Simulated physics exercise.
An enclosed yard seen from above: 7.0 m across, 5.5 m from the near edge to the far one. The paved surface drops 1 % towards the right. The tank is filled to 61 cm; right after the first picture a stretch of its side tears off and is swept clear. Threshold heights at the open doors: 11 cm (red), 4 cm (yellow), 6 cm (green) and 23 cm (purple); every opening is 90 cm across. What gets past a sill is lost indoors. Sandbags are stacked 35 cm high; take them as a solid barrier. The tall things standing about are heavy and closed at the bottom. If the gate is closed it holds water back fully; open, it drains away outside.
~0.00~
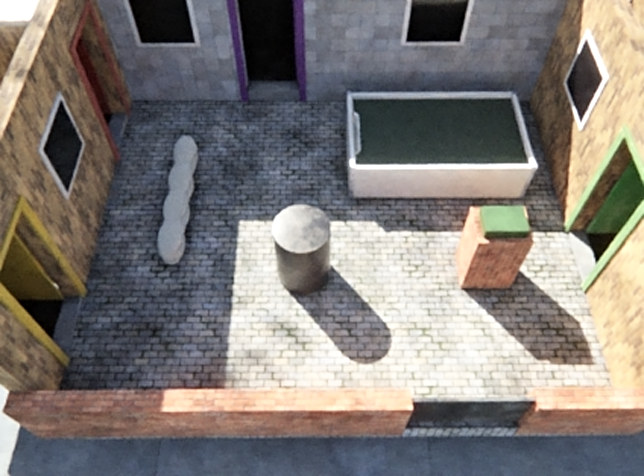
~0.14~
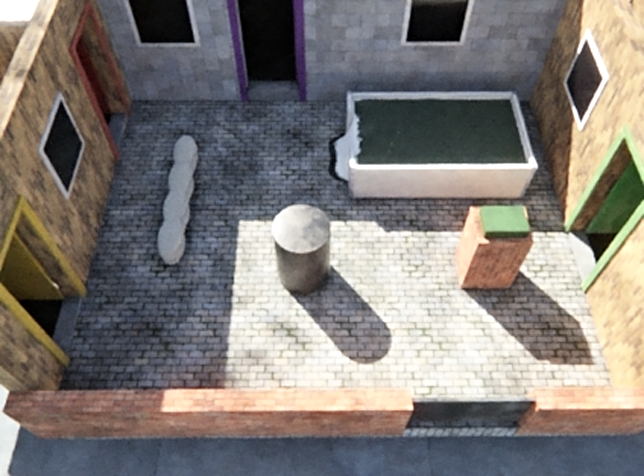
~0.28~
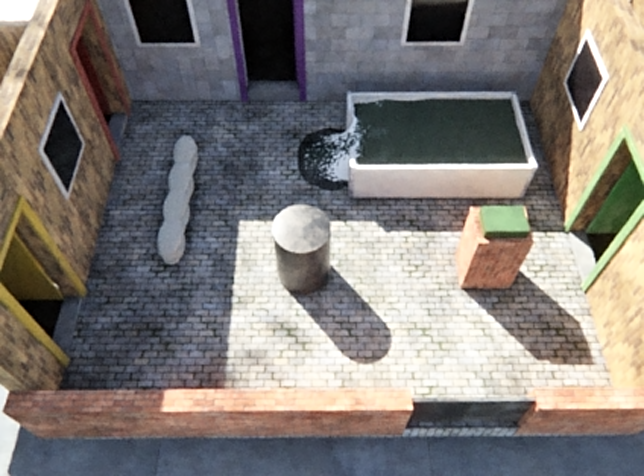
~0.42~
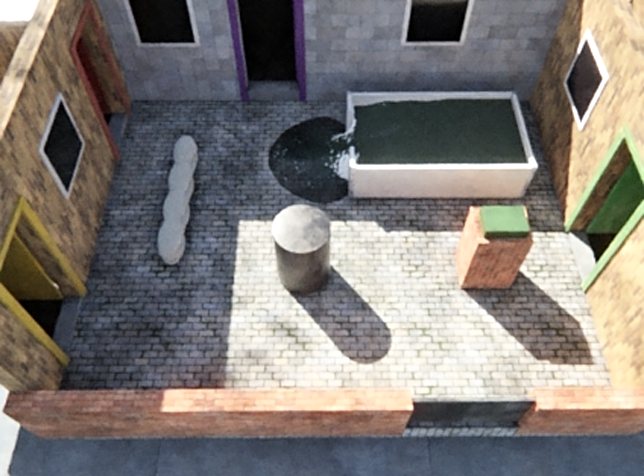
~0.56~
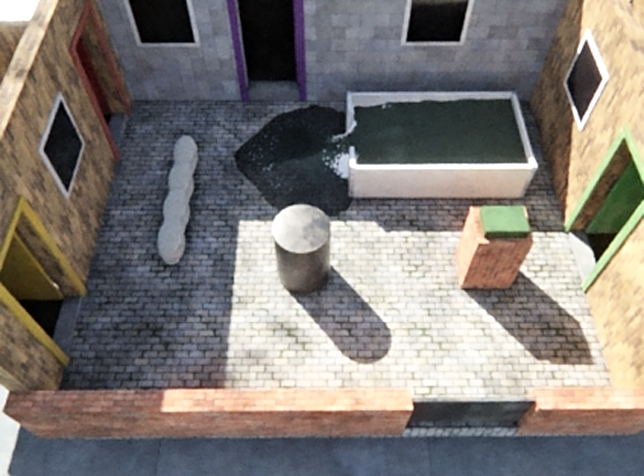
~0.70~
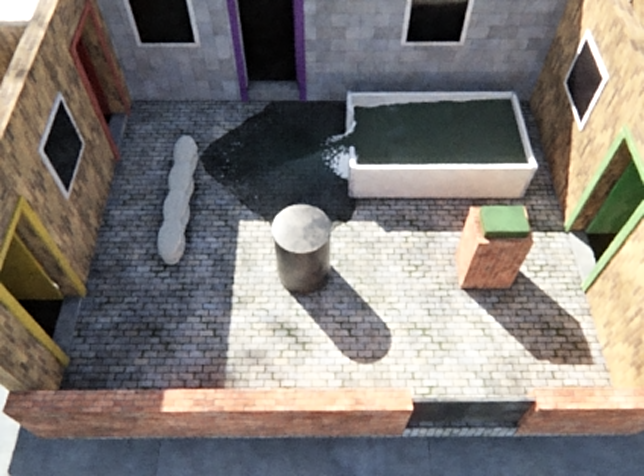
At first, a white-walled tank of dark green water stands whole in a paved yard, near a gray cylinder and a brick block. Then its left side breaks open and water pours onto the paving. The dark puddle spreads steadily leftward, reaching close to the pale sandbags and the cylinder.
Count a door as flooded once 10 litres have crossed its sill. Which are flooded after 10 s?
The water let in: At the red door it passes the limit; at the yellow door it goes over the limit; at the green door it stays under the limit; at the purple door it keeps below the limit.
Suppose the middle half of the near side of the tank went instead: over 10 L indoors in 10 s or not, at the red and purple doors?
Then: Red under, purple not over.
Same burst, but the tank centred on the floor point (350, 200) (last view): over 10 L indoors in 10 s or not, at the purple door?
Against that limit: Purple under.
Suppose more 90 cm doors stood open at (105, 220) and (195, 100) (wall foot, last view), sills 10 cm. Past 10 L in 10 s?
In that order: Below, above.
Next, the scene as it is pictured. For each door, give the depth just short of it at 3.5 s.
In cm: Red 20, yellow 0, green 0, purple 9.
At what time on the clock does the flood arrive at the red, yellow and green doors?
Arrival: Red 1.3 s, yellow 4.0 s, green 8.0 s.
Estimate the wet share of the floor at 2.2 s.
About 30 per cent.
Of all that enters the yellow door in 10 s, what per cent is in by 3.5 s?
Some 0 per cent by then.
After 1.4 s water covers 25 % of the floor and is deepest (30 cm) near (340, 158); red door 3 cm at the sill, 0 L in, yellow door not reached, green door not reached, purple door 14 cm at the sill, 0 L in.
After 2.2 s water covers 30 % of the floor and is deepest (31 cm) near (141, 111); red door 15 cm at the sill, 3 L in, yellow door not reached, green door not reached, purple door 13 cm at the sill, 0 L in.
After 3.5 s water covers 45 % of the floor and is deepest (24 cm) near (127, 126); red door 20 cm at the sill, 52 L in, yellow door not reached, green door not reached, purple door 9 cm at the sill, 0 L in.
After 6.0 s water covers 65 % of the floor and is deepest (15 cm) near (144, 410); red door 13 cm at the sill, 100 L in, yellow door 11 cm at the sill, 14 L in, green door not reached, purple door 10 cm at the sill, 0 L in.
After 10.0 s water covers 90 % of the floor and is deepest (12 cm) near (600, 380); red door 6 cm at the sill, 104 L in, yellow door 5 cm at the sill, 53 L in, green door 6 cm at the sill, 0 L in, purple door 7 cm at the sill, 0 L in.
